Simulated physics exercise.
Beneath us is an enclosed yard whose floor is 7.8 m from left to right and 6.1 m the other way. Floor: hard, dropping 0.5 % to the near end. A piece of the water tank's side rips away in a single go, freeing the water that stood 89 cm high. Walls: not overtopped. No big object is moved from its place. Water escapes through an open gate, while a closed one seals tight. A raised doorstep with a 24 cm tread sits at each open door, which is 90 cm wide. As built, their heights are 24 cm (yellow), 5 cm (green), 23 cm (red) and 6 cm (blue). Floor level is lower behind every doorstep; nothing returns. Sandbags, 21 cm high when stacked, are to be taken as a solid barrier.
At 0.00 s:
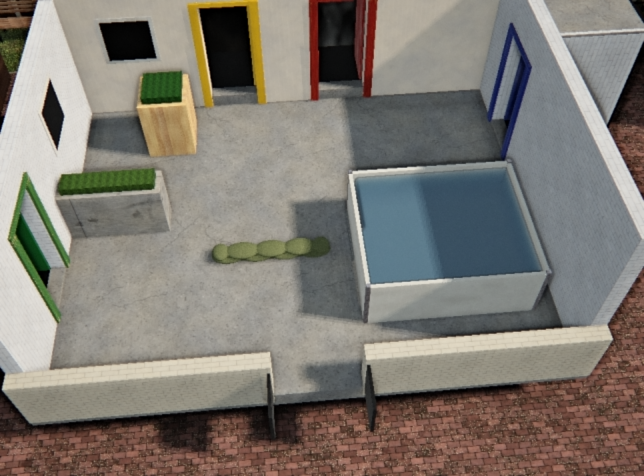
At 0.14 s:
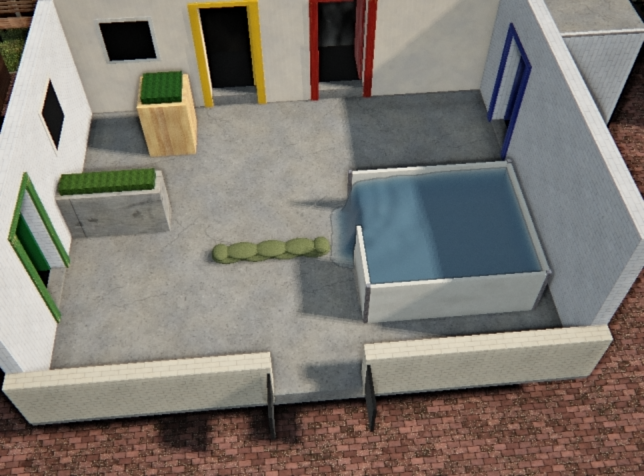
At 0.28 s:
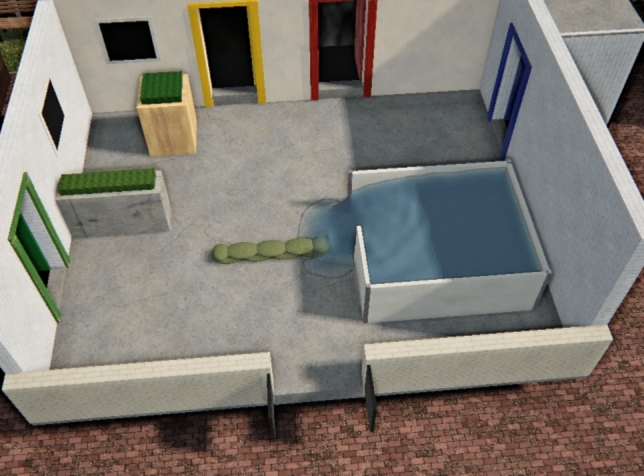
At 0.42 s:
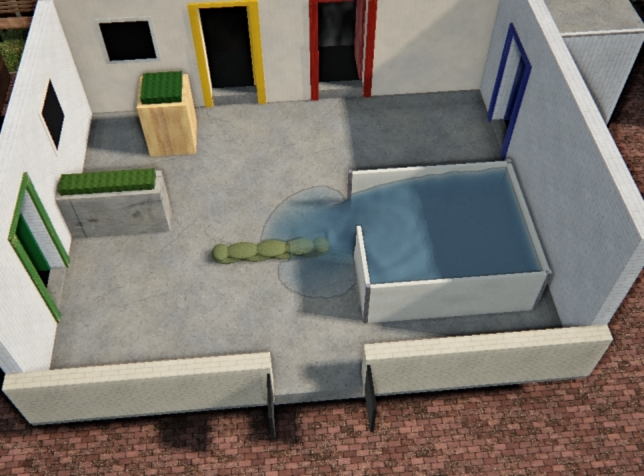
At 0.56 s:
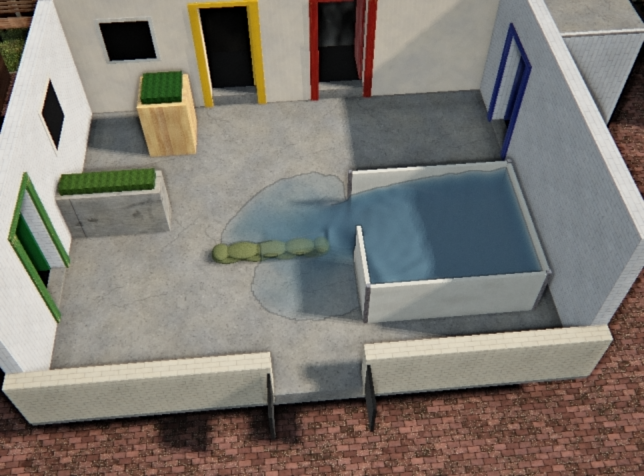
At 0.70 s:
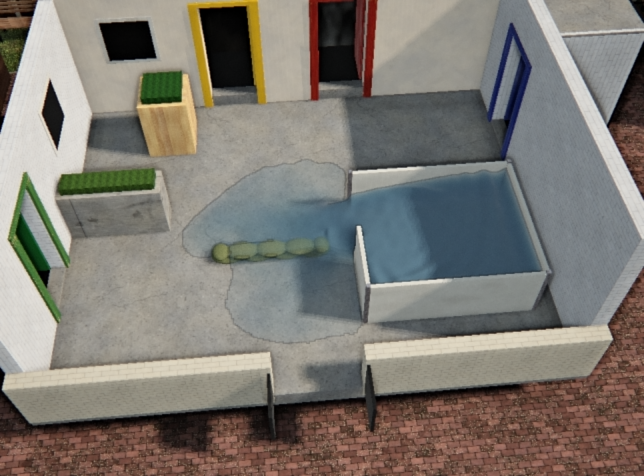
Water burst out of the left side of a big white tank in a walled yard, ran left over the grey floor around a low row of green bushes, and spread into a wide, shallow puddle.
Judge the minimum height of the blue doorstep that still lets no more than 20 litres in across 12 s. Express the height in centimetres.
My estimate is 11.5 cm.
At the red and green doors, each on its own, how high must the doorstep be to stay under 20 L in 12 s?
Close to 6.0 cm (red) and close to 21 cm (green).
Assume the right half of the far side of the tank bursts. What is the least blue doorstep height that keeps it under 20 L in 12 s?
About 34 centimetres.
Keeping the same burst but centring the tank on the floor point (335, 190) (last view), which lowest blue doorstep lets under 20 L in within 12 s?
21 cm, give or take.
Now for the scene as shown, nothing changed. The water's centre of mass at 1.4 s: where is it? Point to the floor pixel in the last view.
The water is centred near (392, 250).
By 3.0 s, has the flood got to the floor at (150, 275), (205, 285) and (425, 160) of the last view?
1: Awash; 2: Awash; 3: Unwetted.
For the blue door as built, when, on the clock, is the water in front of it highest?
That happens close to 10.0 s on the clock.
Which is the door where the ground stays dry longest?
It's the blue door.
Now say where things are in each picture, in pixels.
In the first frame, the water tank at (443, 223) is whole and still, 89 cm deep; the blue door at (508, 97) is dry.
In the second frame, the gap is at (355, 223), the front 0.3 m out at (337, 259); the back of the water tank holds 89 cm.
In the third frame, the gap is at (355, 226), the front 0.9 m out at (303, 241); the back of the water tank holds 89 cm.
In the fourth frame, water pours out at (355, 227) and has run 1.5 m, to (267, 241); about 9 cm deep outside, 89 cm at the back.
In the fifth frame, the gap is at (355, 227), the front 2.1 m out at (228, 244); the back of the water tank holds 89 cm.
In the sixth frame, water pours out at (355, 226) and has run 2.8 m, to (189, 244); about 4 cm deep outside, 84 cm at the back; the blue door at (508, 97), 3.7 m from the gap, is still 3.2 m from the nearest water.
After 1.4 s water covers 45 % of the floor, deepest (62 cm) near (328, 248); it has not reached the blue door.
After 3.0 s water covers 60 % of the floor, deepest (44 cm) near (91, 124); it has not reached the blue door.
After 12.0 s water covers 95 % of the floor, deepest (17 cm) near (570, 355); 13 cm at the blue door, 137 litres in over its 6 cm doorstep.
At the blue door as built, the water arrived by 6.0 s and peaked near 15 cm at 10.0 s.
Run again over the same 12 s with other heights there, 35 litres in over 10.5 cm, 11 litres over 12.5 cm. The limit of 20 litres is kept from about 11.5 cm up.
